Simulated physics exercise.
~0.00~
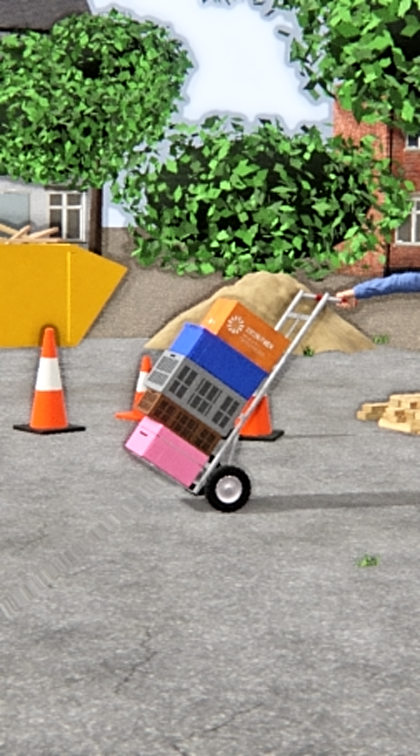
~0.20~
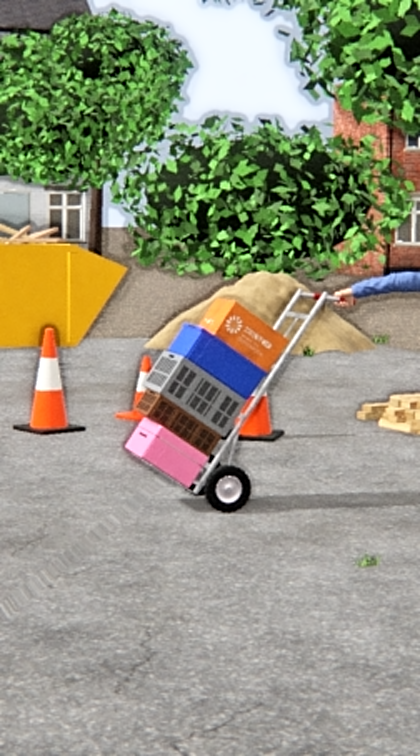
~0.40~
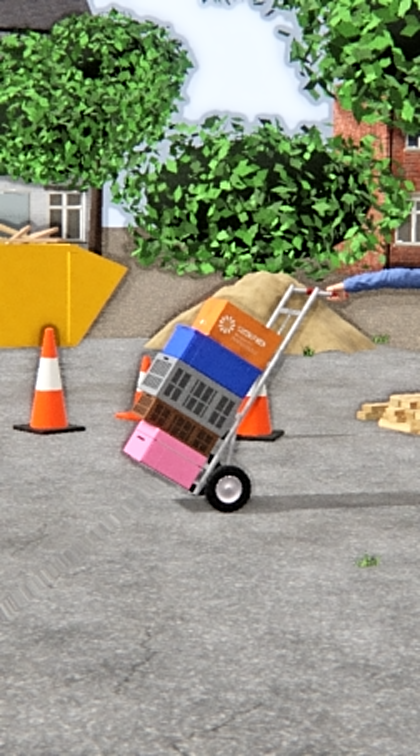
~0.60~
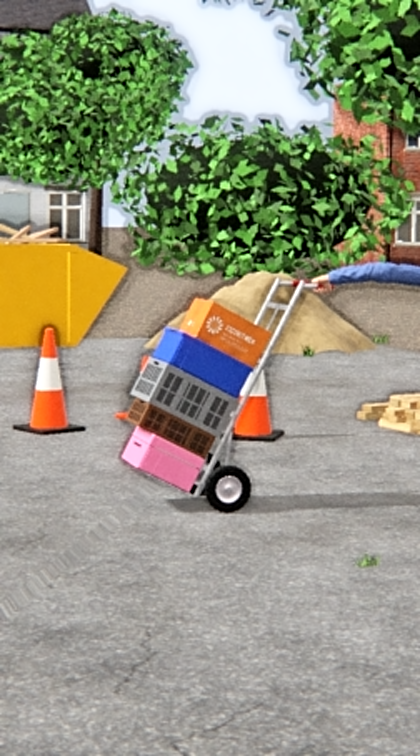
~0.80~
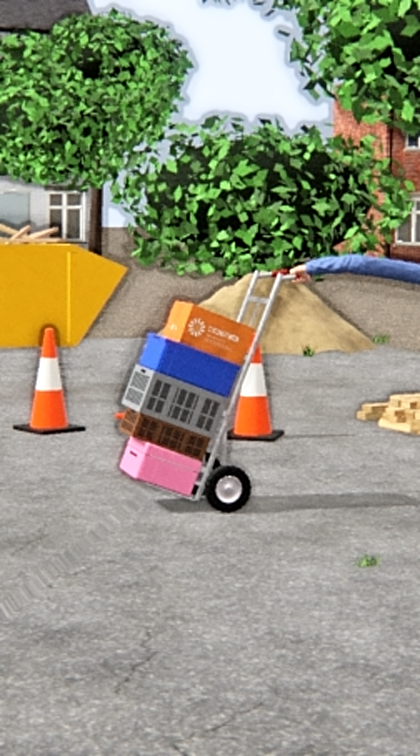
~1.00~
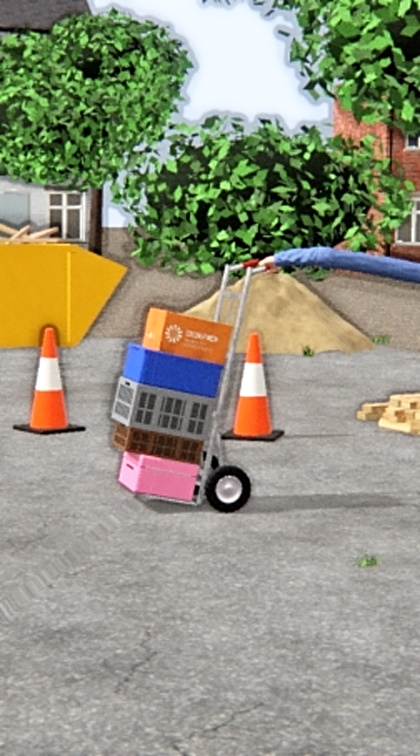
In a paved yard with traffic cones and a yellow skip, an outstretched arm on the right pushed the handle of a sack truck stacked with five colourful boxes, tilting it steadily more upright.
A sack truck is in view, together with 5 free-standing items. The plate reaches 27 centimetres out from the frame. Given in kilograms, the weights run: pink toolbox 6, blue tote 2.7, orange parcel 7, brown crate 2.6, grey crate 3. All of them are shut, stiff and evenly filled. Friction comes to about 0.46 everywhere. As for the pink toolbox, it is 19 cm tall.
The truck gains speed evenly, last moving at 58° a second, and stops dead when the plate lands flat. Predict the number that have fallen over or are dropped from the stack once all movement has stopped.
That number is three or more.
After 1.70 s, truck upright; blue tote 14° off its base near (121, 385); pink toolbox 14° off its base near (153, 482); orange parcel 14° off its base.
After 2.40 s, truck upright; blue tote and orange parcel now dropped from the stack; pink toolbox 39° off its base near (140, 474); grey crate 39° off its base.
After 2.60 s, truck upright; grey crate now dropped from the stack; pink toolbox 62° off its base near (127, 473); brown crate 62° off its base.
After 2.90 s, truck upright; pink toolbox on its side near (106, 476); brown crate on its side.
In the end (3.7 s), dropped from the stack, blue tote, orange parcel and grey crate; toppled on the truck, pink toolbox and brown crate. In the last view, pink toolbox near (110, 478).
